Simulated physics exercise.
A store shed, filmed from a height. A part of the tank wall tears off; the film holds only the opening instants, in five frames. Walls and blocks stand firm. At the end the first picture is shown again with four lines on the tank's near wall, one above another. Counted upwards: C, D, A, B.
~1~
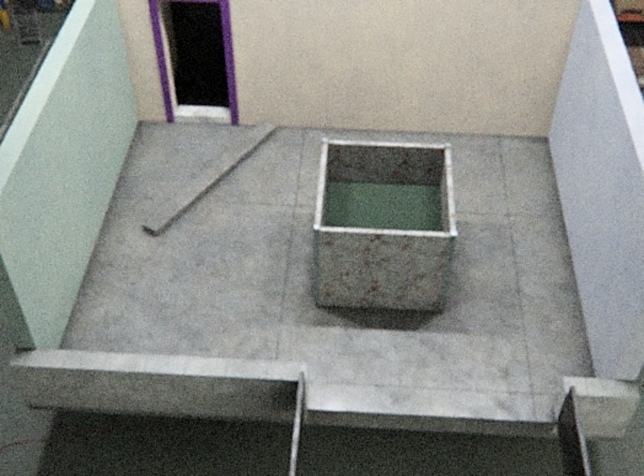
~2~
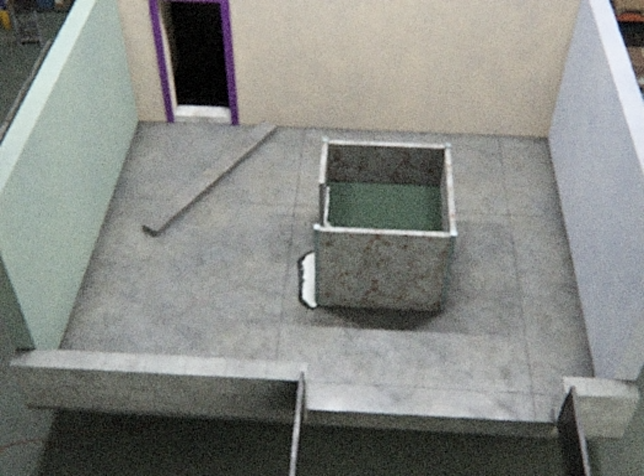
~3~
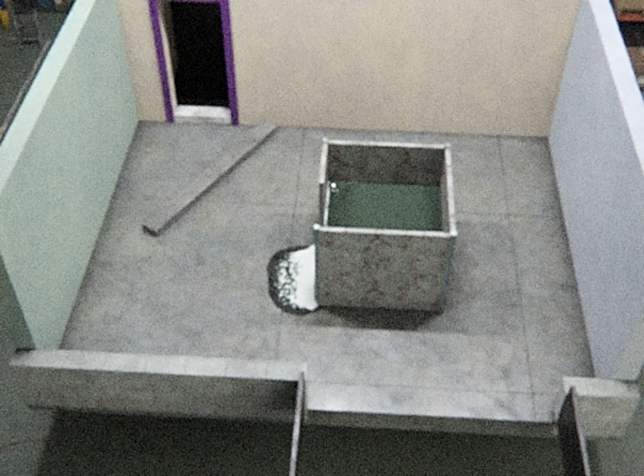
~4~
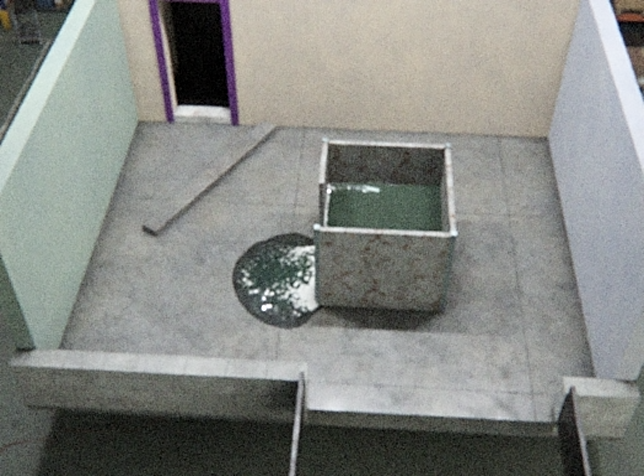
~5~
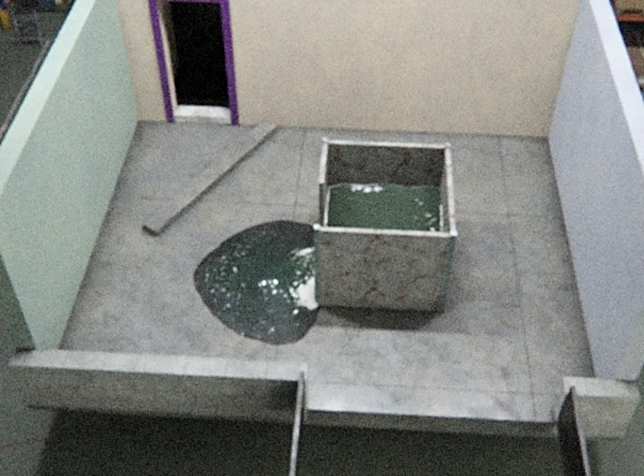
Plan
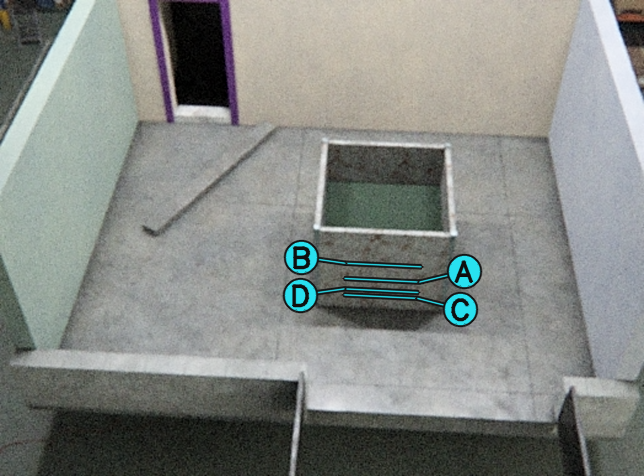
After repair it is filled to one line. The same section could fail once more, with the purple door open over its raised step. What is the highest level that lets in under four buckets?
B.
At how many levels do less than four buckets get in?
All of them.
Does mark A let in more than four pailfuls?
No, that is safe.
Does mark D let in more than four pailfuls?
No.
On the marked copy, A at (381, 280); B at (383, 265); C at (380, 296); D at (381, 290); from the bottom up C, D, A, B.
Choosing A, nothing gets over.
Choosing B, a bucket or two gets in.
Choosing C, nothing gets over.
Choosing D, nothing gets over.
